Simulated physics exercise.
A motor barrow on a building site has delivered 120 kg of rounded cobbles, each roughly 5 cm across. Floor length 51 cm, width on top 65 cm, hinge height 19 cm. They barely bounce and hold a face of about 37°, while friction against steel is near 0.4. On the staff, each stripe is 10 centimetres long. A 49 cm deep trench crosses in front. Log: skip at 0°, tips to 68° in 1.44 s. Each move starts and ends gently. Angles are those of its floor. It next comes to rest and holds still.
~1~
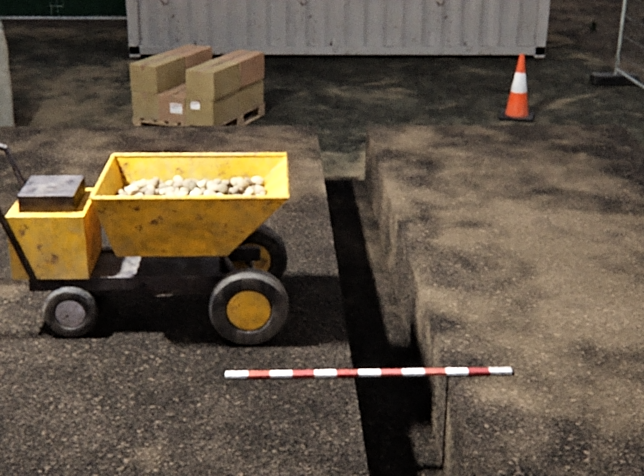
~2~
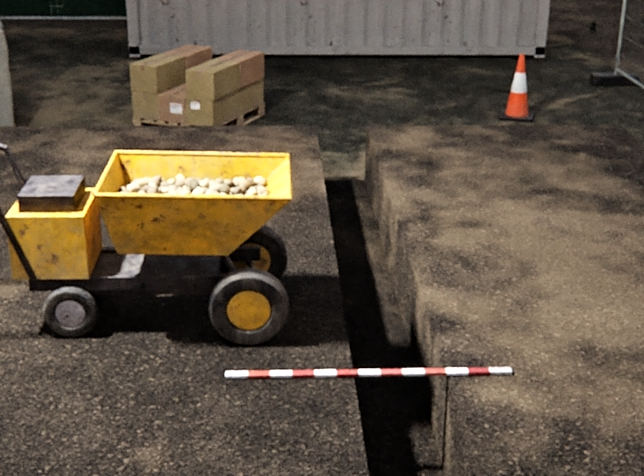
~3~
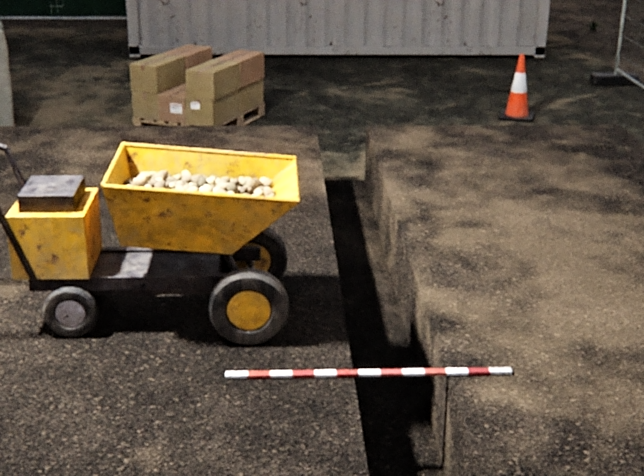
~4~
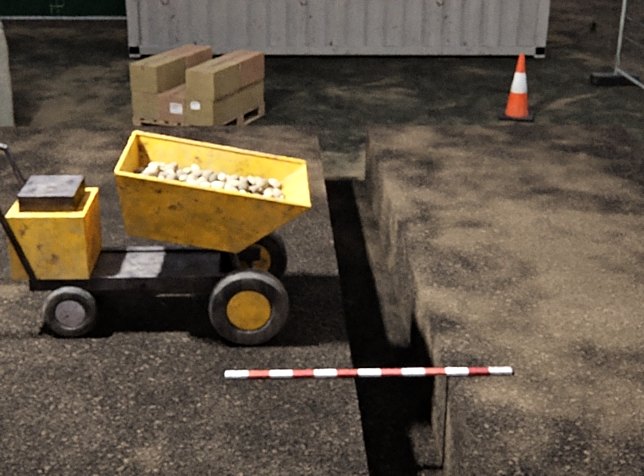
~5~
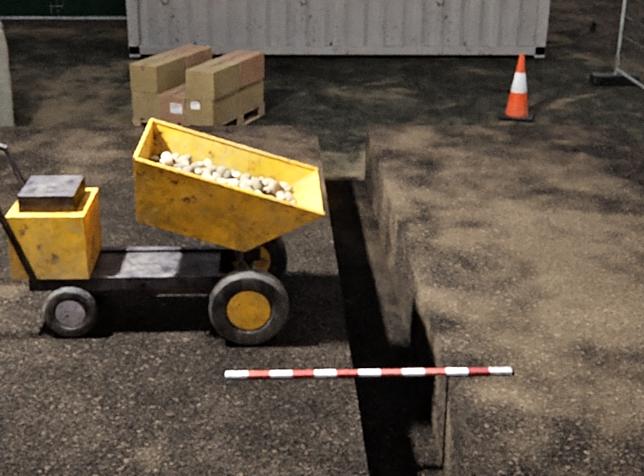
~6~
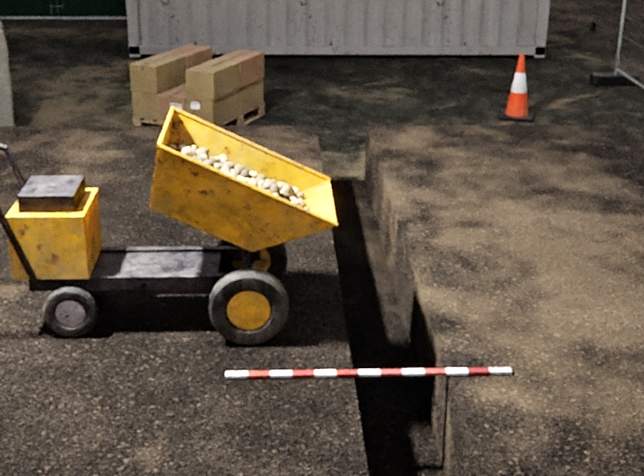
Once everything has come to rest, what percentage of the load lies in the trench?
84 %.
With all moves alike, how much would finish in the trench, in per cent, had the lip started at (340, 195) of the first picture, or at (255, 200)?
Roughly 30 in a hundred, then 100 in a hundred.
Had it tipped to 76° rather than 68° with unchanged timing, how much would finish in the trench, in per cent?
It would be near 90 per cent.
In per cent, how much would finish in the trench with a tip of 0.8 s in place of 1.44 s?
That would give about 70 percent.
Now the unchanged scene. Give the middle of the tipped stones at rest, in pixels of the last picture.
The middle should be near (400, 385).
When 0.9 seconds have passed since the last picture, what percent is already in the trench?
I'd put it near 40 per cent.
Then, 0.5 s after the last picture the floor is at 57°, 100 % in the skip; the foremost stones are at (359, 248).
Then, 0.9 s after the last picture the floor is at 68°, 58 % in the skip, 38 % in the trench, 5 % past the trench; the foremost stones are at (456, 311).
Then, 1.3 s after the last picture the floor is at 68°, 24 % in the skip, 61 % in the trench, 15 % past the trench; the foremost stones are at (525, 301).
Then, 3.2 s after the last picture the floor is at 68°, 0 % in the skip, 84 % in the trench, 16 % past the trench; the foremost stones are at (608, 324).
